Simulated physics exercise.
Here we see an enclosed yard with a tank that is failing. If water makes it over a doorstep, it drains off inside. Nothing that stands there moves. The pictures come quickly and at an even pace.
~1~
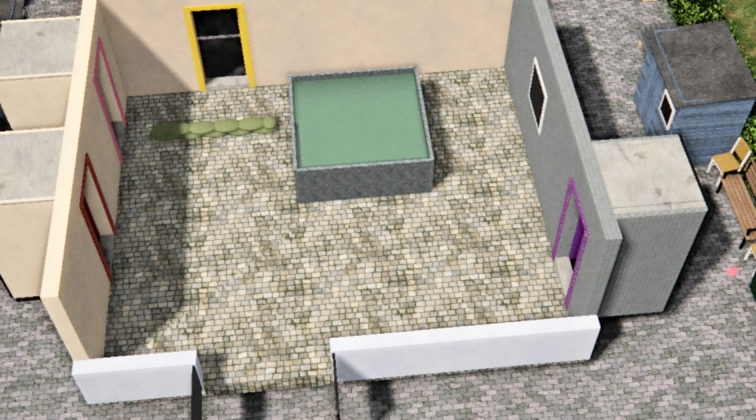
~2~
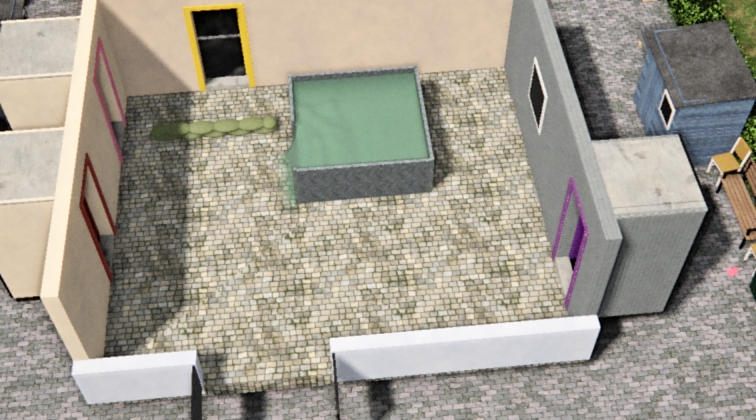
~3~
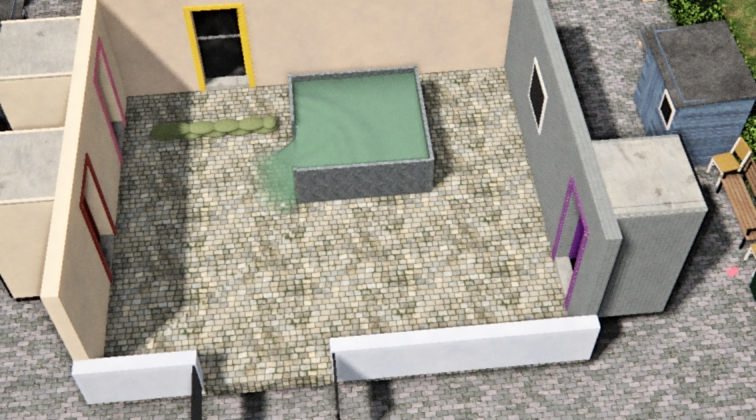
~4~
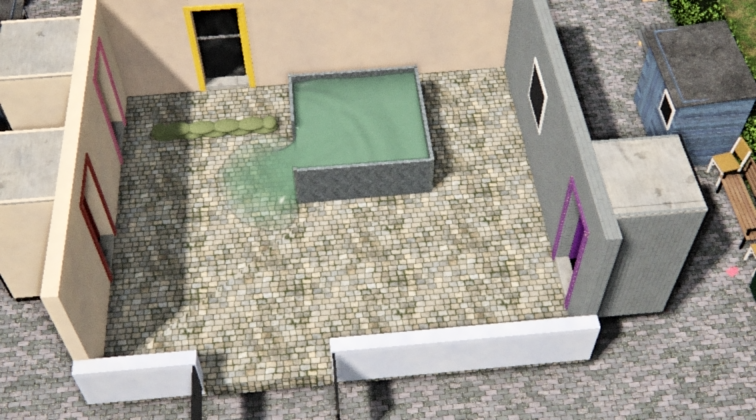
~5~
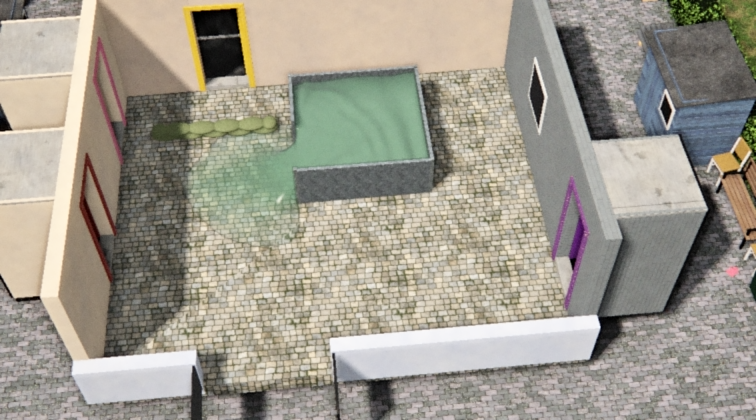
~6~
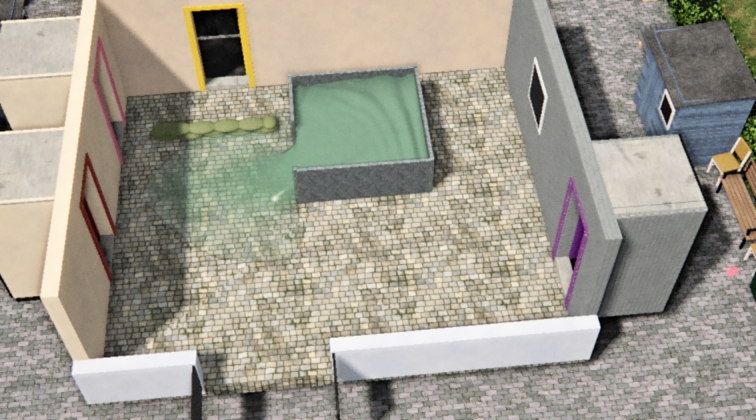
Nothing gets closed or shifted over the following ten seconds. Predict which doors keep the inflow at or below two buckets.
I expect the red door to let through too much; I expect the pink door to let through too much; I expect the purple door to let through an acceptable amount; I expect the yellow door to let through an acceptable amount.
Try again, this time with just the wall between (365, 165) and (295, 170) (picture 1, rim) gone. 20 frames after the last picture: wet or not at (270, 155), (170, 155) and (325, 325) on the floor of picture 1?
Unwetted, unwetted, submerged.
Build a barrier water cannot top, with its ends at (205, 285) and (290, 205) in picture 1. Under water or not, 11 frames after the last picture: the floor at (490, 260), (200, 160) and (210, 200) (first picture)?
Taking the points in the order given, they are high and dry, inundated and inundated.
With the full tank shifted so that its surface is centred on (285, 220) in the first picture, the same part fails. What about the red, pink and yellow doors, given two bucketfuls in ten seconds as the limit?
The red one exceeds the limit, the pink one stays within the limit, and the yellow one stays within the limit.
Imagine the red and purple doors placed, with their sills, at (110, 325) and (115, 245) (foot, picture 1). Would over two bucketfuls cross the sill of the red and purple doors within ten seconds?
After that, the red door tops the limit and the purple door tops the limit.
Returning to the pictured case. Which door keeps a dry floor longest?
Looks like the purple door.
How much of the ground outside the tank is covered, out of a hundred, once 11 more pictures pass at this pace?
Estimate: Near 35 %.
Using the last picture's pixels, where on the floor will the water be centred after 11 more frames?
I'd put it at around (289, 175).
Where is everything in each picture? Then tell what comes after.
In the first frame, the water tank at (358, 119) is whole and still.
In the second frame, water pours out at (298, 167) and has run to (296, 206).
In the third frame, the front is at (267, 209), out from the gap at (298, 168).
In the fourth frame, the front is at (222, 175), out from the gap at (298, 168).
In the fifth frame, the front is at (187, 183), out from the gap at (298, 169).
In the sixth frame, water pours out at (298, 168) and has run to (151, 201).
A moment on, water covers 25 % of the floor; the red door under two buckets in, the pink door under two buckets in, the purple door not reached, the yellow door not reached.
Next, water covers 35 % of the floor; the red door far over two buckets in, the pink door far over two buckets in, the purple door not reached, the yellow door not reached.
Then, water covers 40 % of the floor; the red door far over two buckets in, the pink door far over two buckets in, the purple door not reached, the yellow door wet at the sill, nothing in.
Later, water covers 80 % of the floor; the red door far over two buckets in, the pink door far over two buckets in, the purple door not reached, the yellow door wet at the sill, nothing in.
In the end, water covers 95 % of the floor; the red door far over two buckets in, the pink door far over two buckets in, the purple door wet at the sill, nothing in, the yellow door wet at the sill, nothing in.
